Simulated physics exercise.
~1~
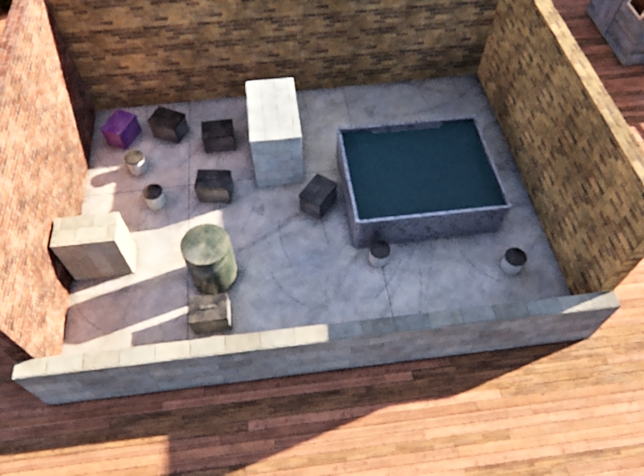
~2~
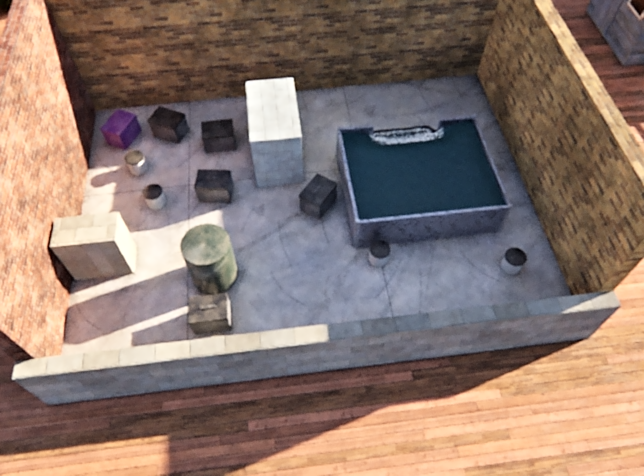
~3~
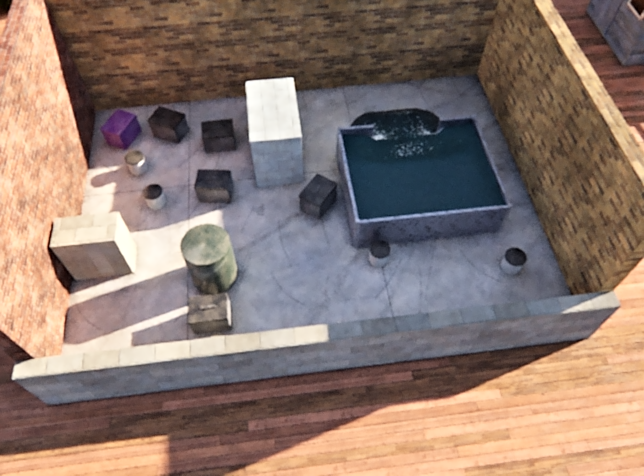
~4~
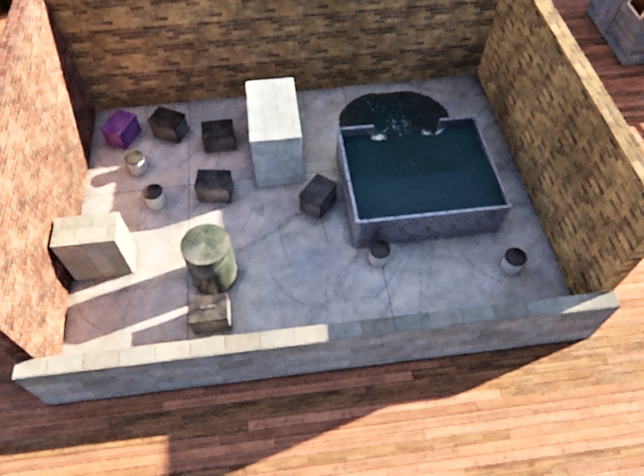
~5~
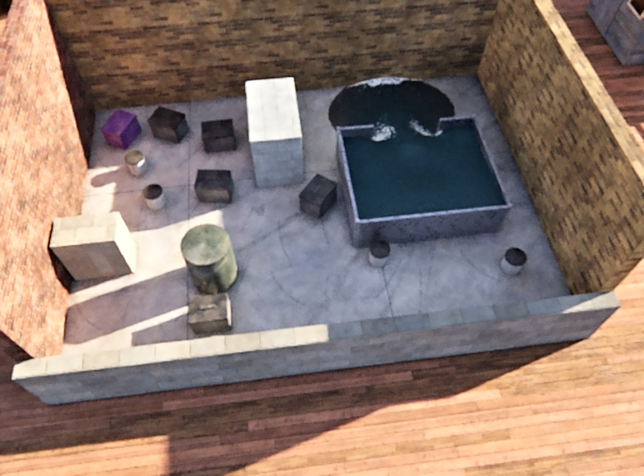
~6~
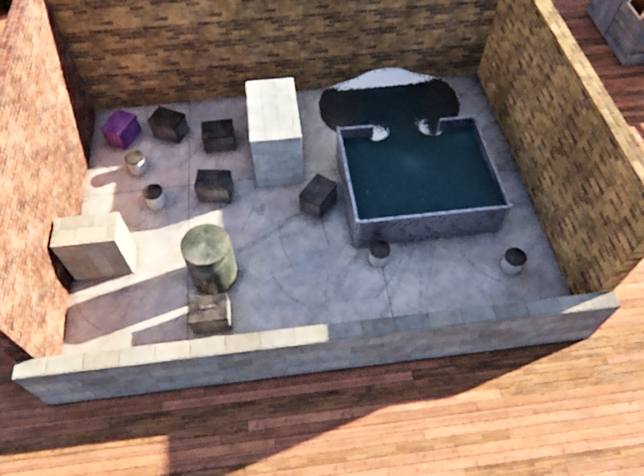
In the video, a walled court holds a purple chest, dark crates, pails and a large tank of dark water; the tank's back wall breaks open, and water pours through the gap and spreads across the floor behind it.
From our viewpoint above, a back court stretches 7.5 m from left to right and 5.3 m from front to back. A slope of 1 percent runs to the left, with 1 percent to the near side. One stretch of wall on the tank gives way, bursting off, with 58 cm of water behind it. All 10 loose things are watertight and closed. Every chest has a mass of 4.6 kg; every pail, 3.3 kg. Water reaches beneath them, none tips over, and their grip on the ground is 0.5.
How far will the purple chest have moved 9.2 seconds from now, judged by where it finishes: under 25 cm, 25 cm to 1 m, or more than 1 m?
It ends well off its spot.
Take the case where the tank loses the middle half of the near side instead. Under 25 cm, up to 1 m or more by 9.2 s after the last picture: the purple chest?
So, for the purple chest: It shifts a small amount.
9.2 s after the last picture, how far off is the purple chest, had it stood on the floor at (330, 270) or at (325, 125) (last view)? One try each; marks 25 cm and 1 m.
Well, it gets swept off on the first try and gets swept off on the second.
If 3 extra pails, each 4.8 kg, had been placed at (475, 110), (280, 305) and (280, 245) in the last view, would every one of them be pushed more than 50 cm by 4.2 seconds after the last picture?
The first one ends up beyond that, the second inside that, the third inside that.
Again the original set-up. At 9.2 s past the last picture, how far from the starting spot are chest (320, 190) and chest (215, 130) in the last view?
400 cm and 50 cm, respectively.
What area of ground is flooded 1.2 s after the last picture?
Wet area: Approx. 12 m2.
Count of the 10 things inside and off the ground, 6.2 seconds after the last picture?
Total: 5.
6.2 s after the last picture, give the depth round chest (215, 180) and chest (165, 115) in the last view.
Some 2 cm at the first, some 3 cm at the second.
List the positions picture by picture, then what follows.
The first frame shows the purple chest at (118, 122) rests on the ground; 4.6 m2 under water; 0 of 10 have shifted.
The second frame shows the purple chest at (118, 122) rests on the ground; 5.2 m2 under water; 0 of 10 have shifted.
The third frame shows the purple chest at (118, 122) rests on the ground; 6.0 m2 under water; 0 of 10 have shifted.
The fourth frame shows the purple chest at (118, 122), on the bottom; 7.0 m2 under water; 0 of 10 have shifted.
The fifth frame shows the purple chest at (118, 122), on the bottom; water covers 7.9 m2; 0 of 10 have shifted.
The sixth frame shows the purple chest at (118, 122) rests on the ground; water covers 8.3 m2; 0 of 10 have shifted.
Then, 1.2 s after the last picture the purple chest is near (118, 122), 0.0 m from its start, aground; 0 afloat.
Then, 3.8 s after the last picture the purple chest is near (91, 143), 0.7 m from its start, afloat; 3 afloat.
Then, 6.2 s after the last picture the purple chest is near (123, 211), 2.1 m from its start, afloat; 5 afloat.
Then, 9.2 s after the last picture the purple chest is near (304, 224), 4.1 m from its start, afloat; 9 afloat.
